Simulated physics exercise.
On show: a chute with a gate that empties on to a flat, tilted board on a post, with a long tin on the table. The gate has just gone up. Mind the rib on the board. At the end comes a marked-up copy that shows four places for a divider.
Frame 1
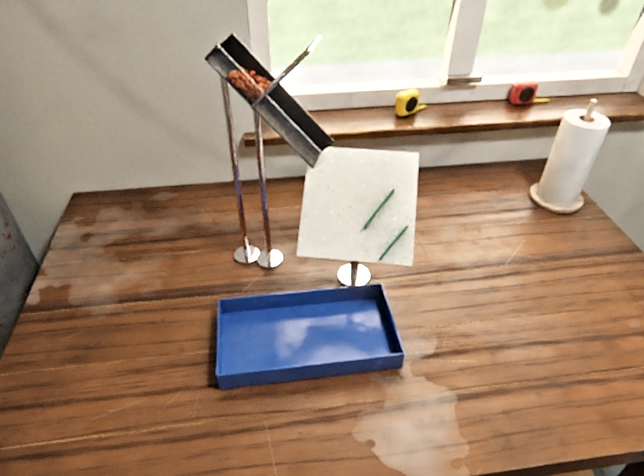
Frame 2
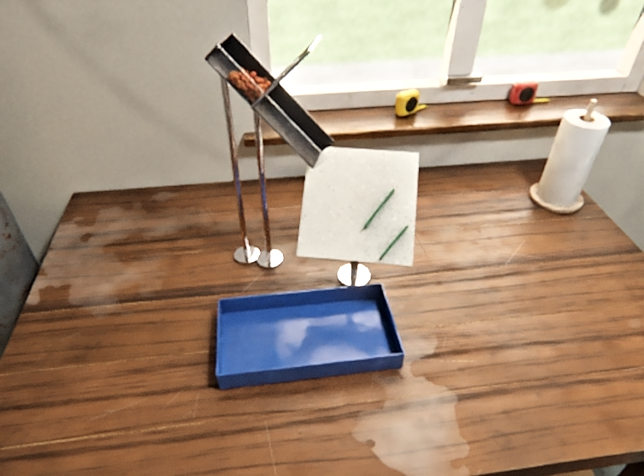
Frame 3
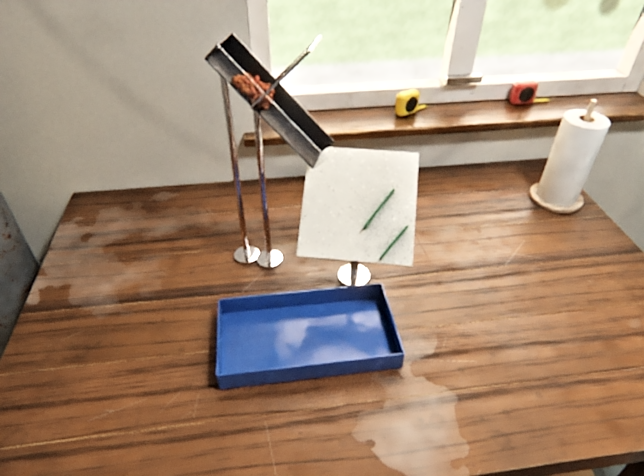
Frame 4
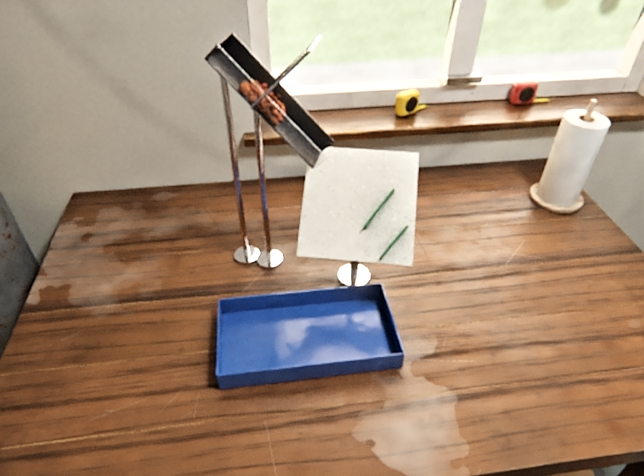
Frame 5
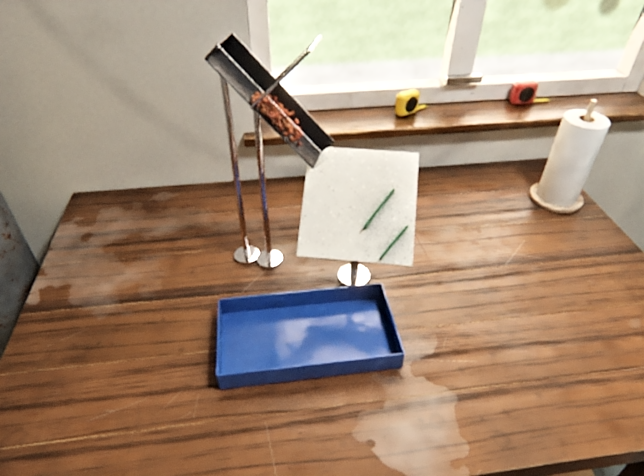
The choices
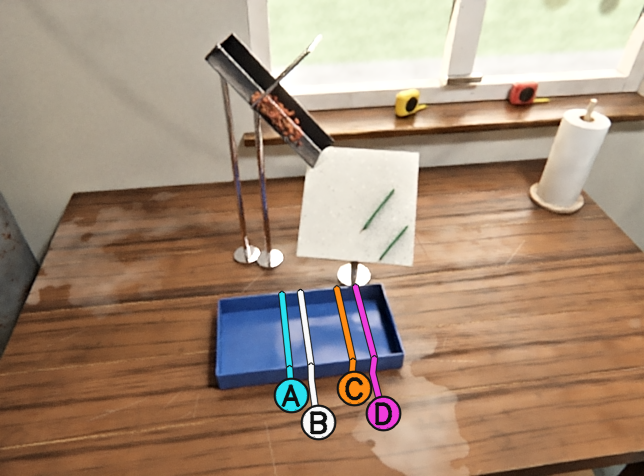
Small reddish-orange pieces bunched near the top of a dark, sloping chute begin to slide down to the right. They stretch into a longer streak as they near its lower end, while the pale tilted board with green strips and the empty blue tin on the wooden table stay still.
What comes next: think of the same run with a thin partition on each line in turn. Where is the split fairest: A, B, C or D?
Best: C.
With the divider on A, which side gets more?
The right side.
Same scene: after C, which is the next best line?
Here it is line D.
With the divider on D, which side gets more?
Left.
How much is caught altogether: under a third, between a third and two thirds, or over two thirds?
Over two thirds.
On the marked copy, line A crosses the front rim at (289, 367); line B crosses the front rim at (311, 364); line C crosses the front rim at (352, 359); line D crosses the front rim at (374, 357).
For line A, of what is caught, none at all on the left of the divider, the whole lot on the right.
For line B, of what is caught, none at all on the left of the divider, the whole lot on the right.
For line C, of what is caught, close to two thirds on the left of the divider, close to a third on the right.
For line D, of what is caught, the bulk on the left of the divider, a small share on the right.
